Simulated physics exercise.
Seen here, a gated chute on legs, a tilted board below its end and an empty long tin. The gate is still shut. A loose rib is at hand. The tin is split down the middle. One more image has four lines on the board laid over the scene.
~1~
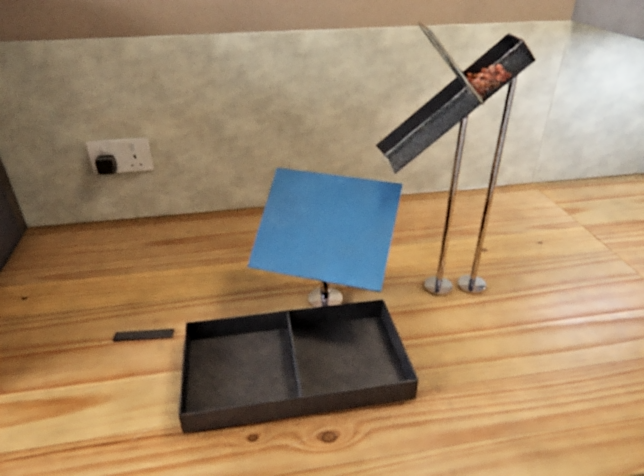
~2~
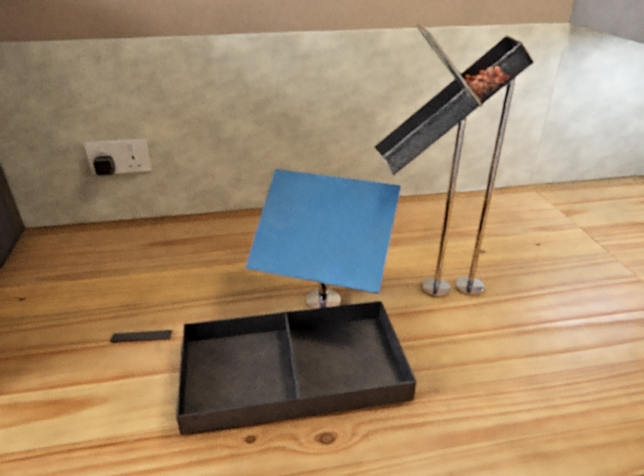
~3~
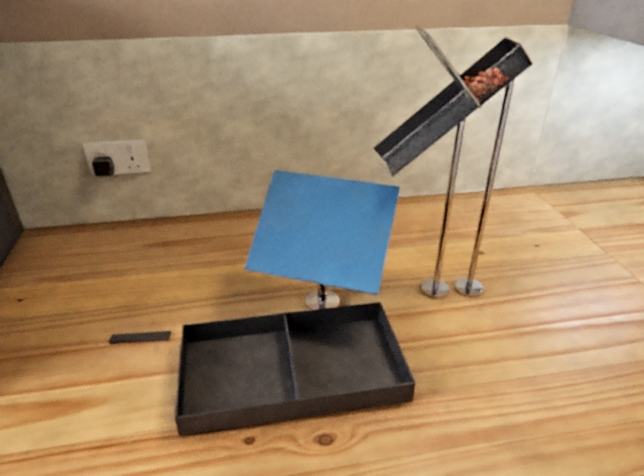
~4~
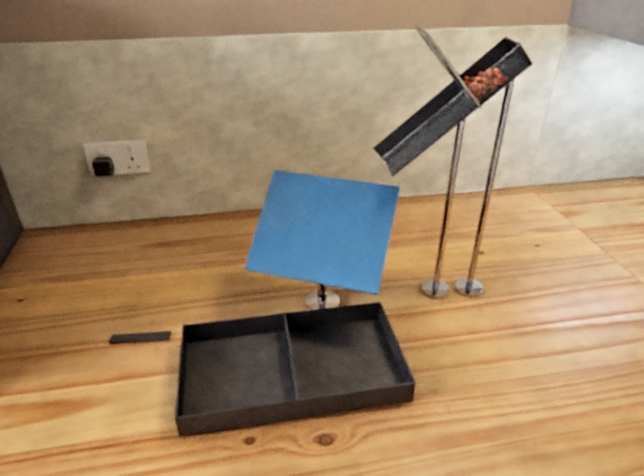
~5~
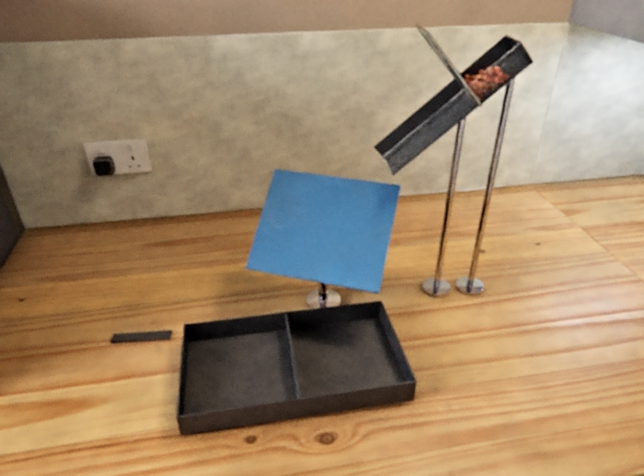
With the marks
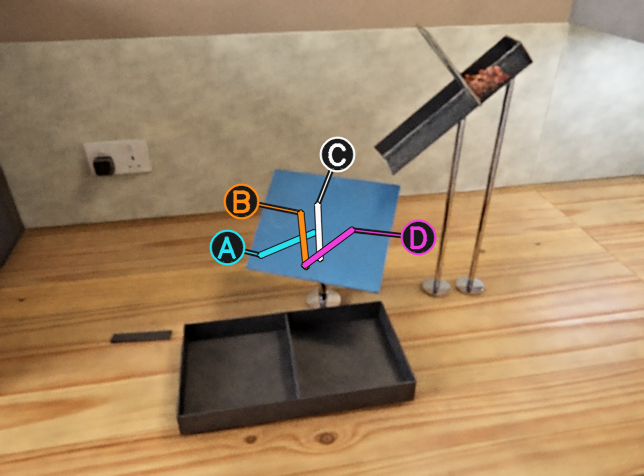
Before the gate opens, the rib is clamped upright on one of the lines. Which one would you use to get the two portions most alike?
Line A does it best.
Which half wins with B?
The right half.
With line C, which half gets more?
More lands on the right.
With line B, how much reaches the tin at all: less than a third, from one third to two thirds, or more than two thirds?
More than two thirds.
On the marked copy, line A from (314, 232) to (260, 255); line B from (300, 212) to (306, 266); line C from (317, 204) to (320, 258); line D from (352, 230) to (304, 265).
If A is chosen, of what is caught, roughly half in the left half, roughly half in the right.
If B is chosen, of what is caught, just a few in the left half, almost all in the right.
If C is chosen, of what is caught, just a few in the left half, almost all in the right.
If D is chosen, of what is caught, almost all in the left half, about a tenth in the right.
